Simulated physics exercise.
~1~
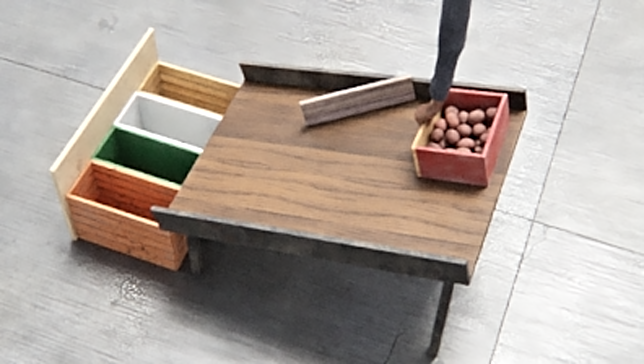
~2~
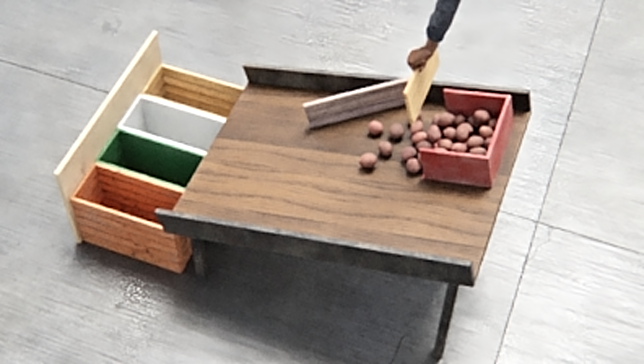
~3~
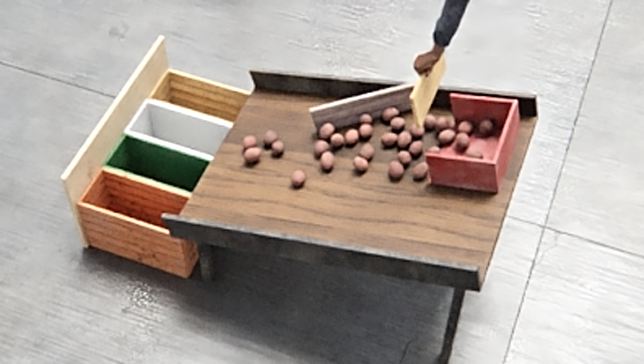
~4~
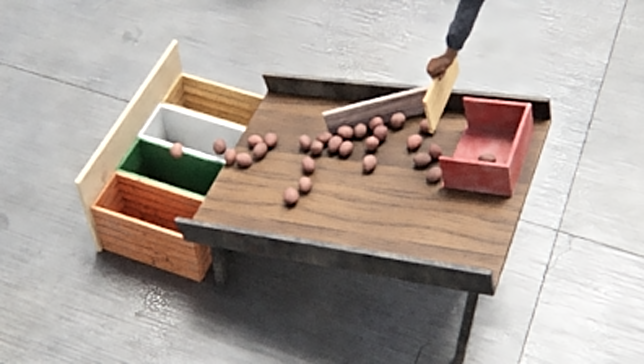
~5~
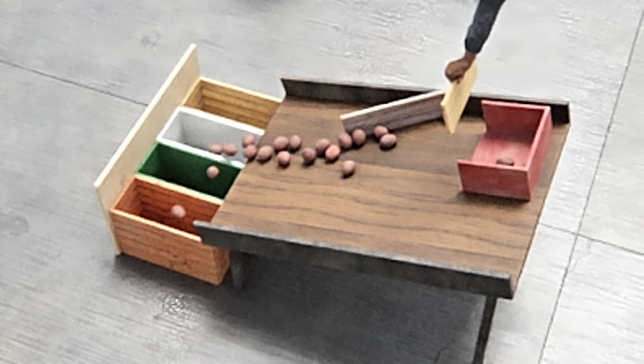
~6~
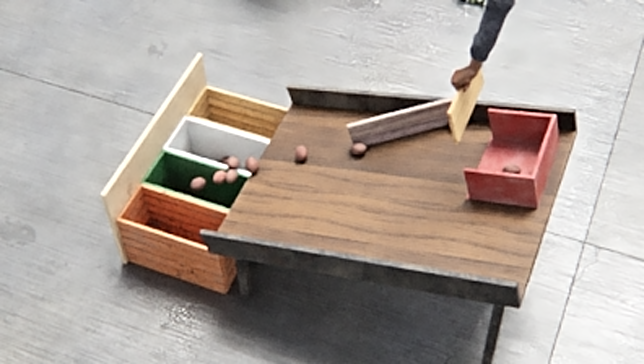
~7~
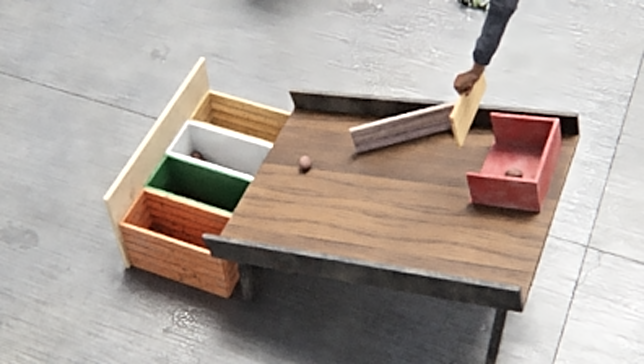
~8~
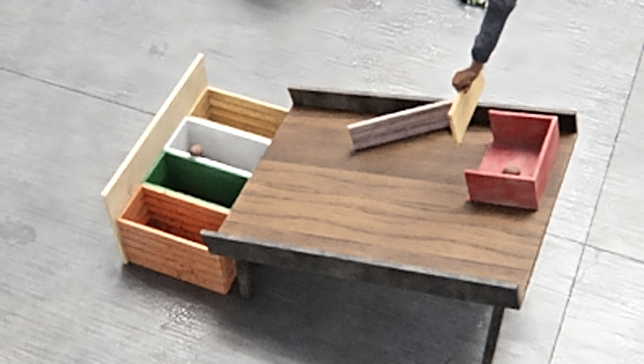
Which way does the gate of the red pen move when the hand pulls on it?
The gate moves up, lifted by the hand so that it is clear of the potatoes.
